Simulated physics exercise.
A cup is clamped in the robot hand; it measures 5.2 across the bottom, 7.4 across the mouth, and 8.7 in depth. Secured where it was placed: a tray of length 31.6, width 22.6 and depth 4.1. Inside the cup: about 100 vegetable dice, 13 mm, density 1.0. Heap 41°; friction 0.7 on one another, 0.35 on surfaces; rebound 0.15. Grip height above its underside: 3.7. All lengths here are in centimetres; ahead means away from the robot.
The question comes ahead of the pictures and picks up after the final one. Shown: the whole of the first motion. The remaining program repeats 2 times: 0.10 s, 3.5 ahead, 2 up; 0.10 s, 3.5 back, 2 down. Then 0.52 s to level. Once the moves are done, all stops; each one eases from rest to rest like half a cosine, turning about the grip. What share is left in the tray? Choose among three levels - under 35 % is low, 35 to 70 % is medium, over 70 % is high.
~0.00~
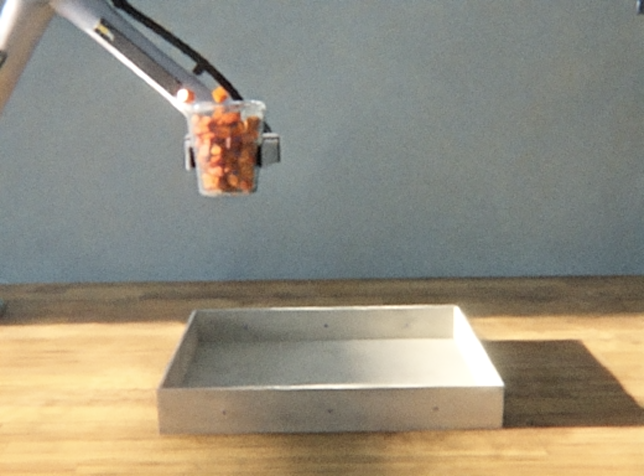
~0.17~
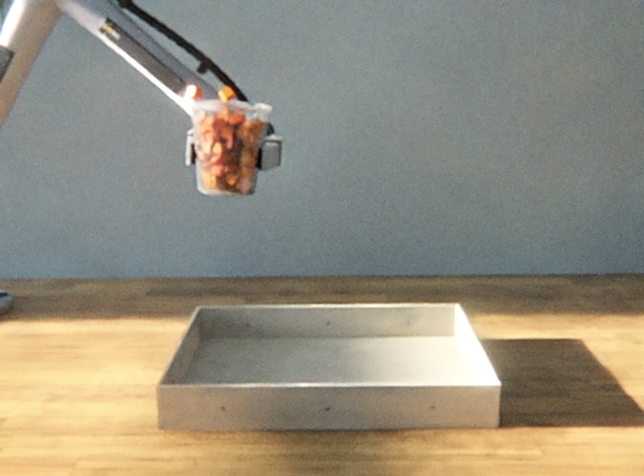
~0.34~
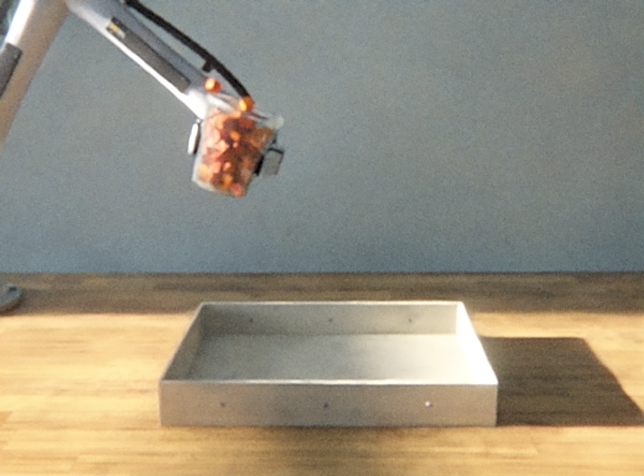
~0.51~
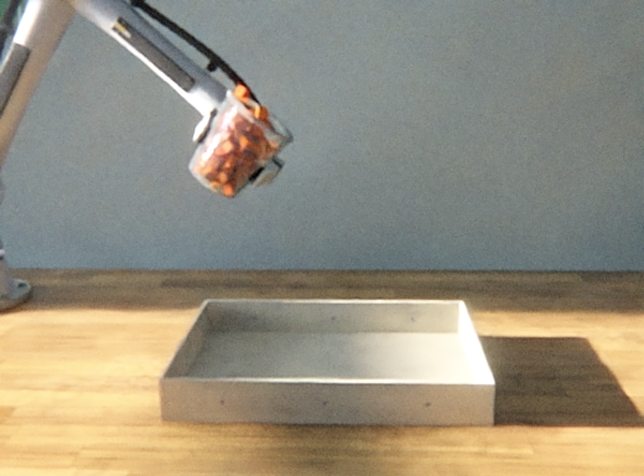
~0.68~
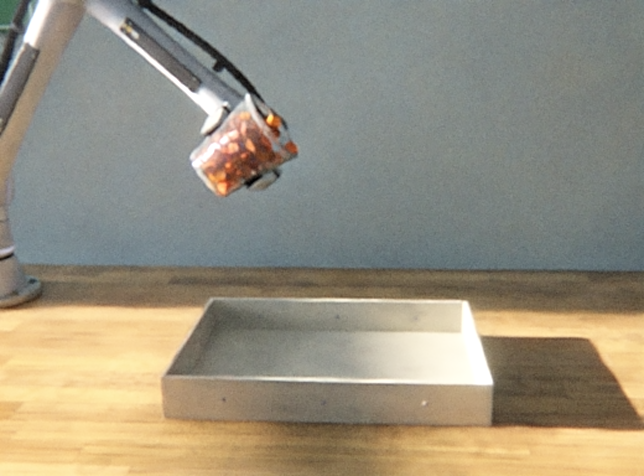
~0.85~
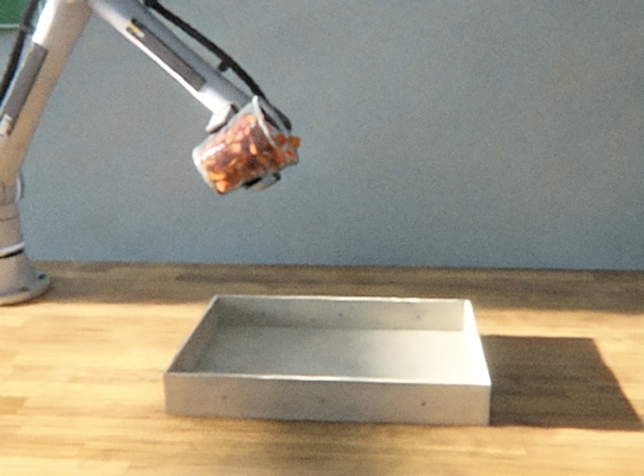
The level is medium.
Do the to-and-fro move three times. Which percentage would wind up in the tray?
In that case some 65 per cent.
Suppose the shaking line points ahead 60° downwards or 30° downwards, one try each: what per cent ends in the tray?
First try some 0 %, second try some 10 %.
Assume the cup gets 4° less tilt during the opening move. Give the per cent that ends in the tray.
Estimate: Around 60 per cent.
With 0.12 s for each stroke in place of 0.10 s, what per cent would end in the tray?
40 %.
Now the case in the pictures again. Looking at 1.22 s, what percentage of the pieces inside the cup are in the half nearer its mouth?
Close to 85 in a hundred.
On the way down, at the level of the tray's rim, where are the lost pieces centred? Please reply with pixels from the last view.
Around (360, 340).
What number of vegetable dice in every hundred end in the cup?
45 %.
After 1.22 s, tilted 59° forward, highest piece 27 above the table; 53 in the cup, 37 in the tray, 9 in flight or on a rim.
After 1.59 s, tilted 16° forward, highest piece 28 above the table; 55 in the tray, 44 in the cup.
After 1.97 s, level, highest piece 27 above the table; 55 in the tray, 44 in the cup.
After 3.02 s, level, highest piece 27 above the table; 55 in the tray, 44 in the cup.
At rest, 55 in the tray, 44 in the cup. That is 56 % in the tray.
